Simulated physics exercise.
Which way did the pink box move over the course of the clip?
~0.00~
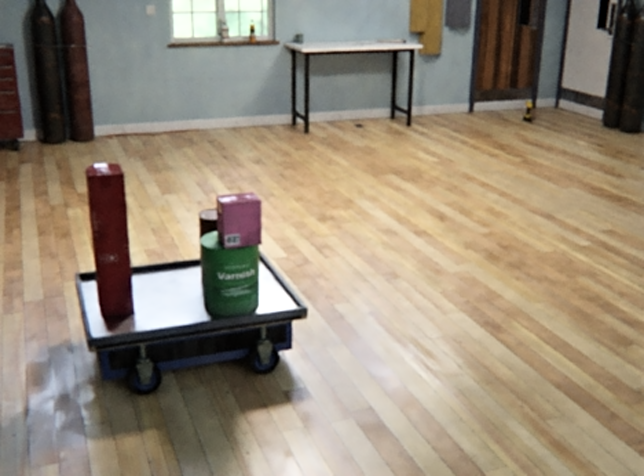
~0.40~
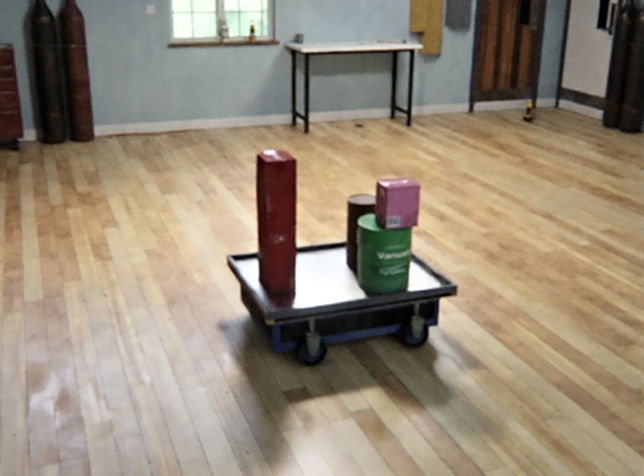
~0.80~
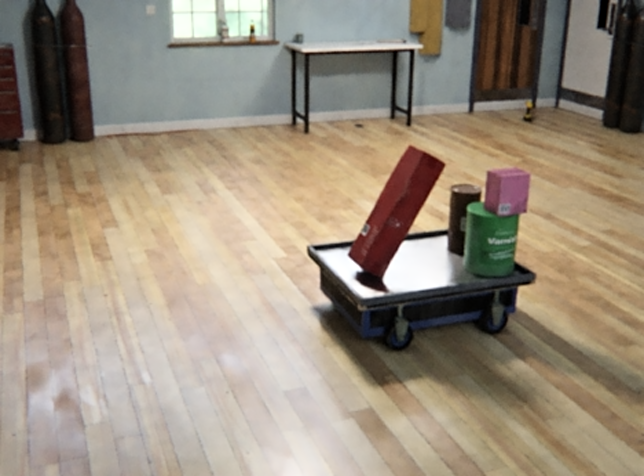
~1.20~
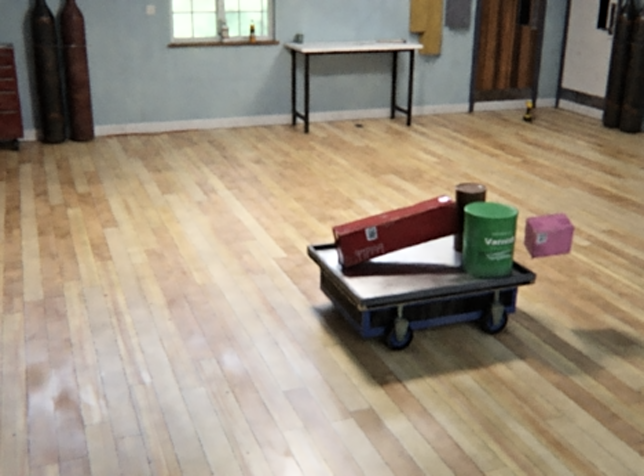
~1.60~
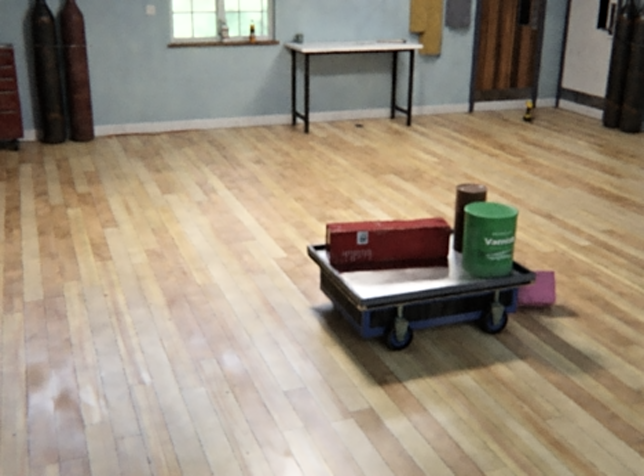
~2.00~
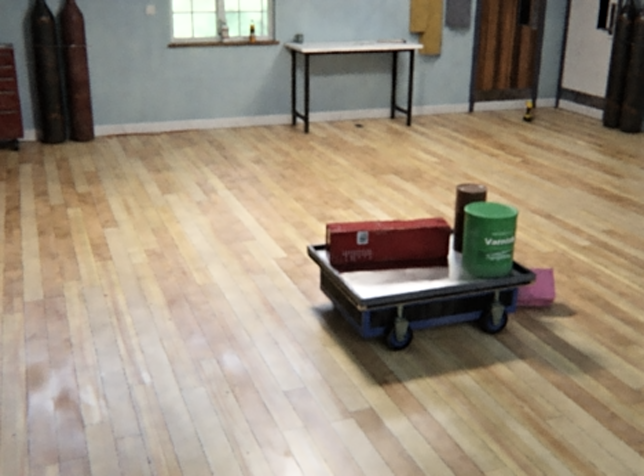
The pink box moved to the right, first riding on the cart and then falling off past its right side.
